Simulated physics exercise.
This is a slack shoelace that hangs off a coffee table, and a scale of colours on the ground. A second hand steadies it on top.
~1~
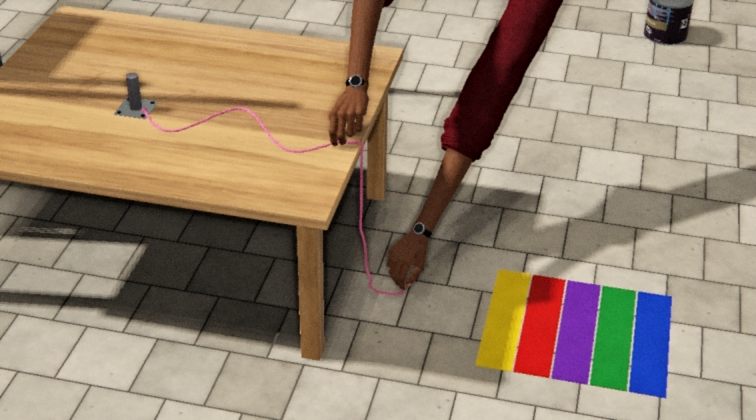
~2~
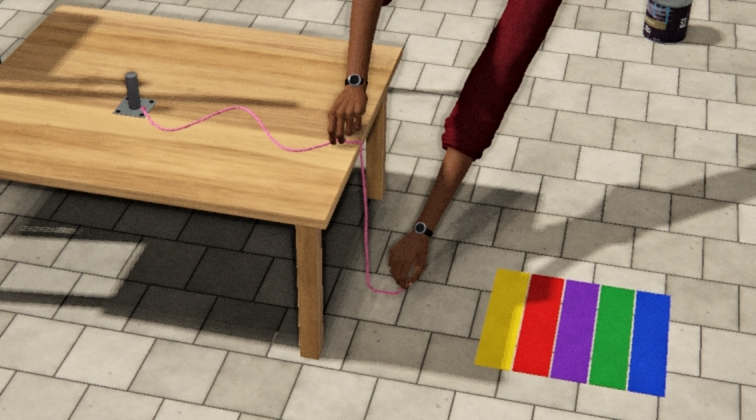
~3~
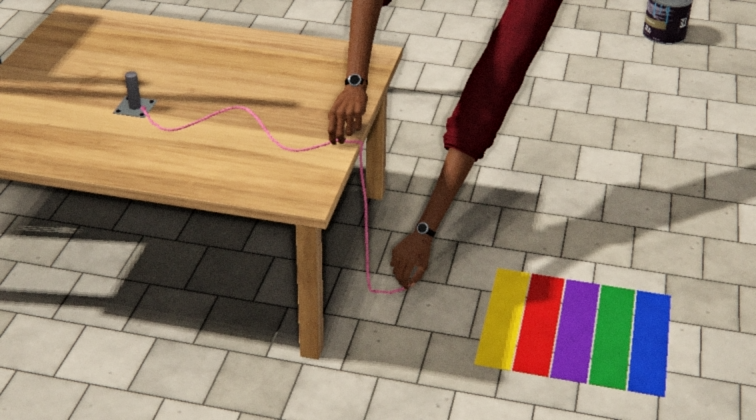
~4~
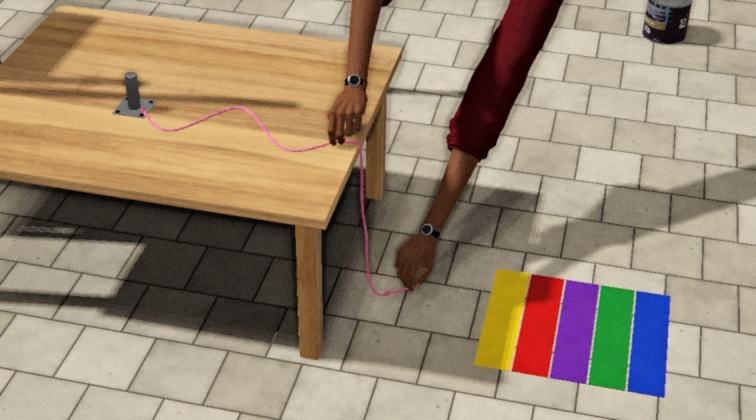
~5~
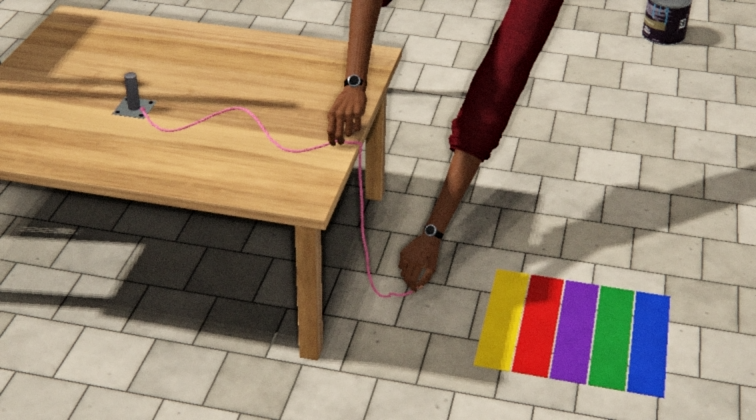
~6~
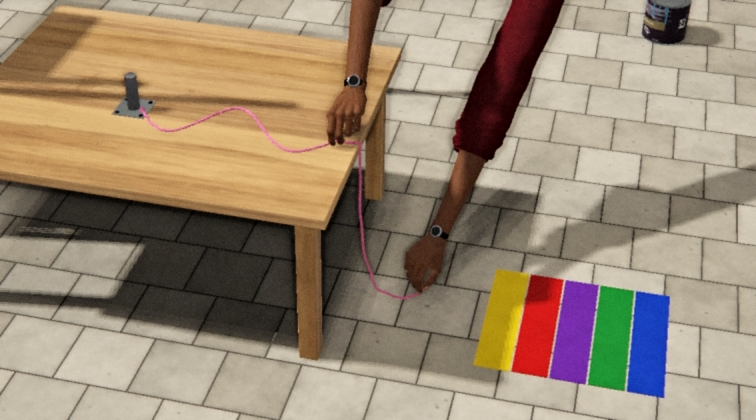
To begin with, a pink shoelace runs from a small post across a wooden table and over its edge, one hand resting on it there while another holds its low end left of five coloured stripes. The lower hand then shifts slightly right with the end, while the upper hand barely moves.
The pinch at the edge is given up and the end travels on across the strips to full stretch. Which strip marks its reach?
The green one.
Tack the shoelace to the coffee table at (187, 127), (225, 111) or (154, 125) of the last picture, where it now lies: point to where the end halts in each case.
Try by try, around (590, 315), (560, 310) and (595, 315).
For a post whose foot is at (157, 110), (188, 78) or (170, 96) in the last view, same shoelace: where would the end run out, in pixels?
In that order: (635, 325), (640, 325) and (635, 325).
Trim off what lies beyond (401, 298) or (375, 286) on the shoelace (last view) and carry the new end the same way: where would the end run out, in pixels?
In that order: (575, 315) and (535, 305).
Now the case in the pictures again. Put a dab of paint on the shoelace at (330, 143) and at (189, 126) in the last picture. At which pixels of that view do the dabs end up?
They go to (398, 171) and to (213, 120).
Soon after, end near (553, 310); over red.
After that, end near (589, 316); over purple.
At the stop, end near (610, 319); over green. It halts on the green strip.
